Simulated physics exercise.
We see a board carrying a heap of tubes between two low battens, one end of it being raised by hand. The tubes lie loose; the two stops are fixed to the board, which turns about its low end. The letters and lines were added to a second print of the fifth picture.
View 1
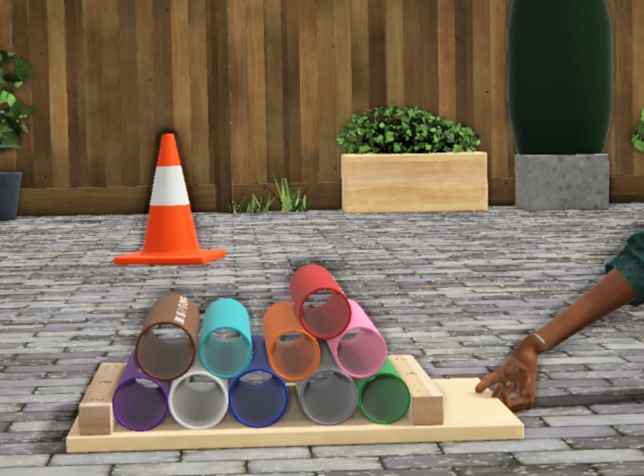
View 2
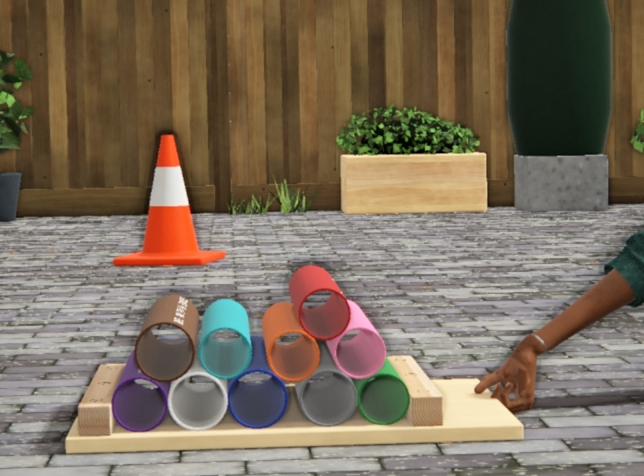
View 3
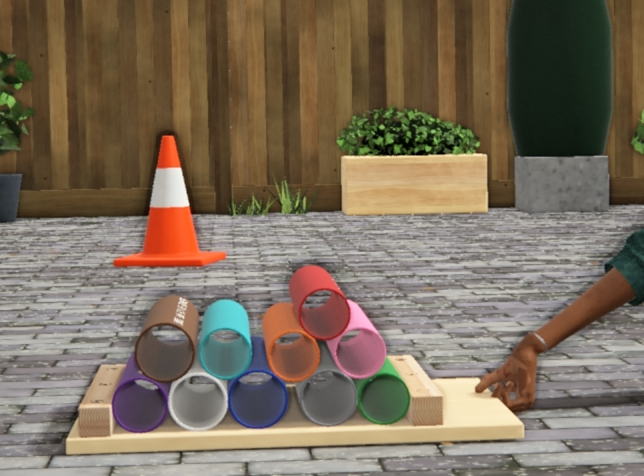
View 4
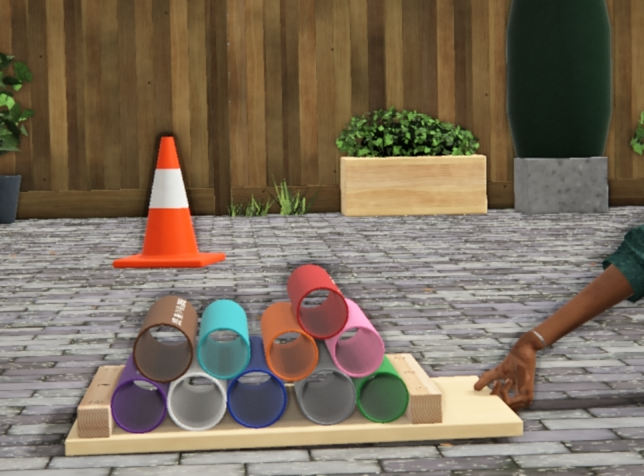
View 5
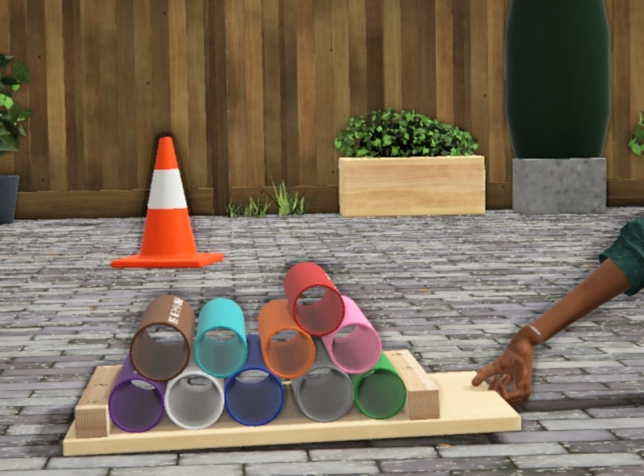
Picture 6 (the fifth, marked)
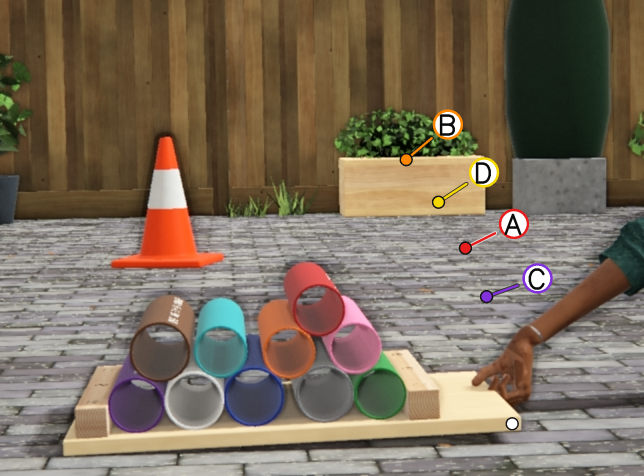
A hand holds the right end of a board stacked with colourful tubes, barely moving.
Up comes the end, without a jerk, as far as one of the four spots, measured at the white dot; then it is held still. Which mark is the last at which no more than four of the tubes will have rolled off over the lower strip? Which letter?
Stop at D.
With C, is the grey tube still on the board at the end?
Yes.
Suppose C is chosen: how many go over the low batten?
The count is none.
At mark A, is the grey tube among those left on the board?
Yes.
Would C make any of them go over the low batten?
No, at C.
On the marked copy, A at (466, 248); B at (406, 159); C at (487, 297); D at (439, 202); the white dot at (512, 424).
With D. Early on, board at 22°.
Further on, board at 32°.
At the end, board at 32°, four over the low batten (turquoise, brown, orange, red).
As for the rest, A none over the low batten; B five over the low batten; C none over the low batten.
